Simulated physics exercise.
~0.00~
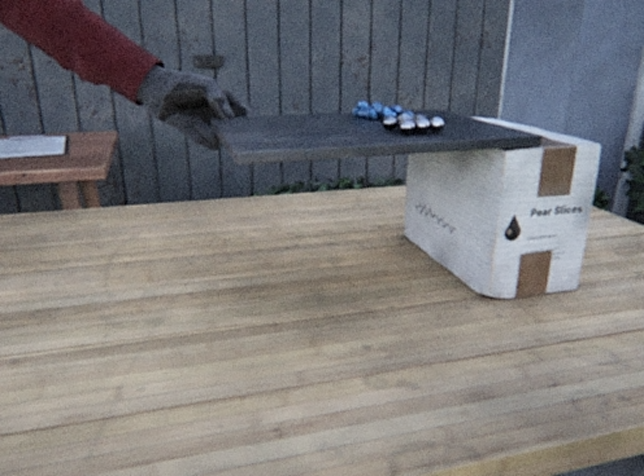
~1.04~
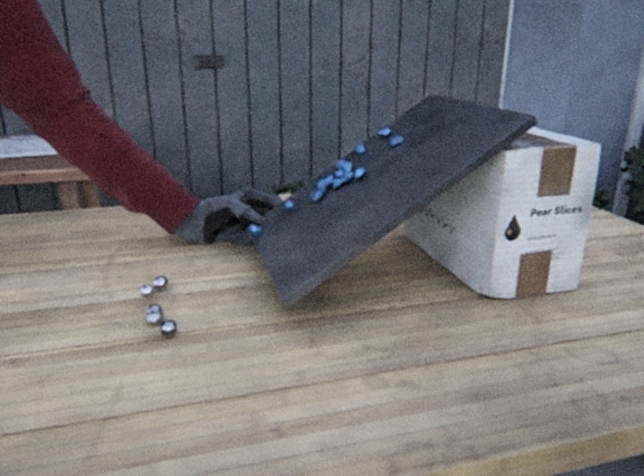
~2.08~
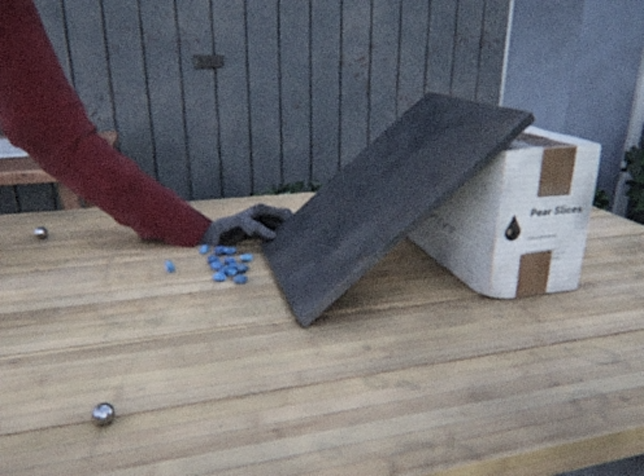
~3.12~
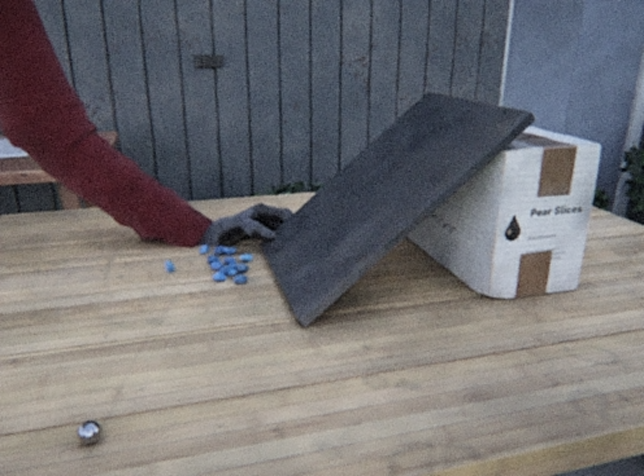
A gloved hand lowered one end of a dark board that rested on a white box, and shiny metal balls rolled off leftward across the wooden table, leaving just one in view, while the blue pieces slid down and stopped near its foot.
